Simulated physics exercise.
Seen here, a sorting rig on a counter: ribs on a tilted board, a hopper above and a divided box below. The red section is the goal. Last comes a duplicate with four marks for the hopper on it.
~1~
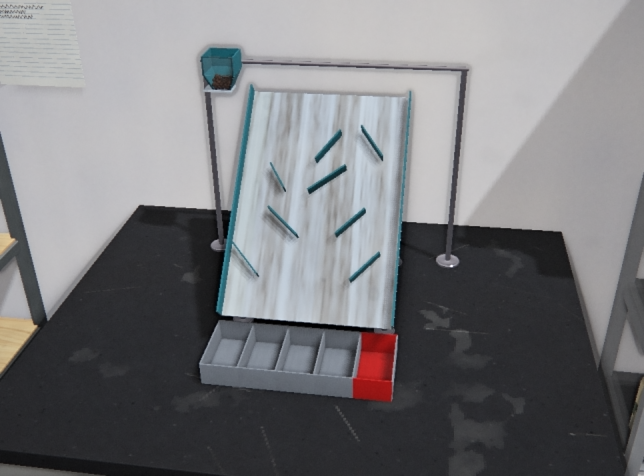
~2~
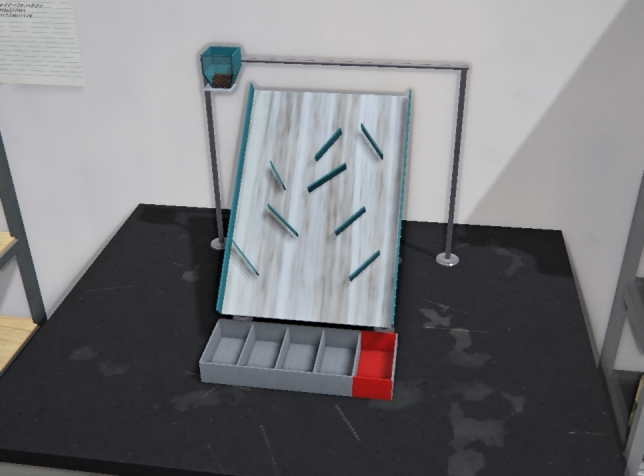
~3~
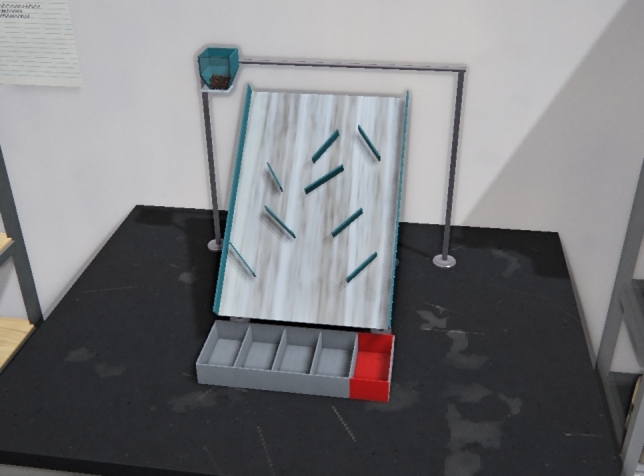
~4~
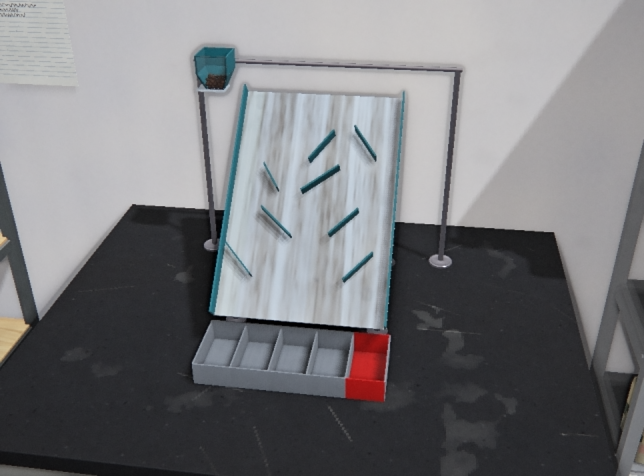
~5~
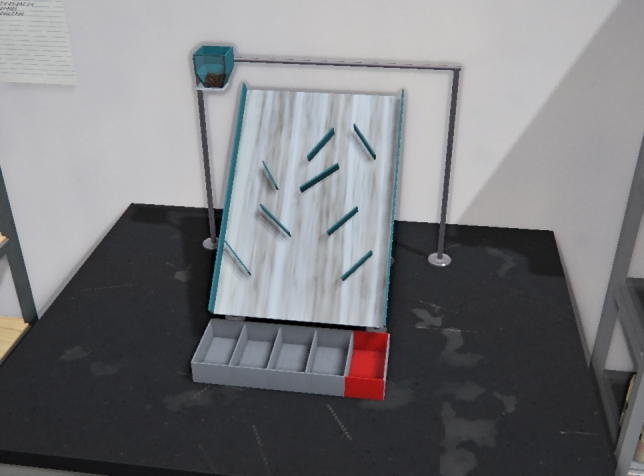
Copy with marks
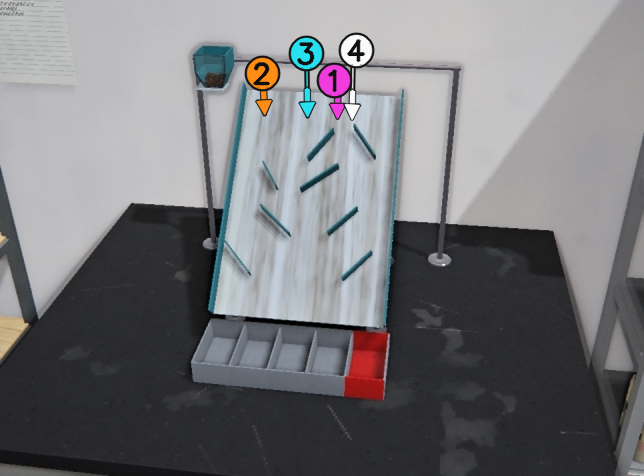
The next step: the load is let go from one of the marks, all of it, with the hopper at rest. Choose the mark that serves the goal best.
4 works best here.
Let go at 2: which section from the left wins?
It is the third one.
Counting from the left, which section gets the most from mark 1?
It is the third one.
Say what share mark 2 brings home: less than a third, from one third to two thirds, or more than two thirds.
It is less than a third.
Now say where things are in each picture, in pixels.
In the first frame, hopper near (223, 82), allspice berries, door shut.
In the second frame, ribs (315, 156) to (340, 128), (361, 123) to (382, 154), (270, 161) to (283, 185).
In the third frame, ribs (304, 189) to (343, 165), (265, 206) to (293, 234), (332, 233) to (362, 208).
In the fourth frame, ribs (225, 242) to (249, 273), (342, 279) to (373, 252).
In the fifth frame, red section near (364, 387), number 5 of 5 from the left.
On the marked copy, mark 1 meets the board at (337, 113); mark 2 meets the board at (264, 109); mark 3 meets the board at (307, 111); mark 4 meets the board at (352, 114).
For mark 1, a small share in the red section, the bulk in other sections, only a few outside the box.
For mark 2, a small share in the red section, all but a few in other sections.
For mark 3, a small share in the red section, all but a few in other sections, only a few outside the box.
For mark 4, close to a third in the red section, close to two thirds in other sections, only a few outside the box.
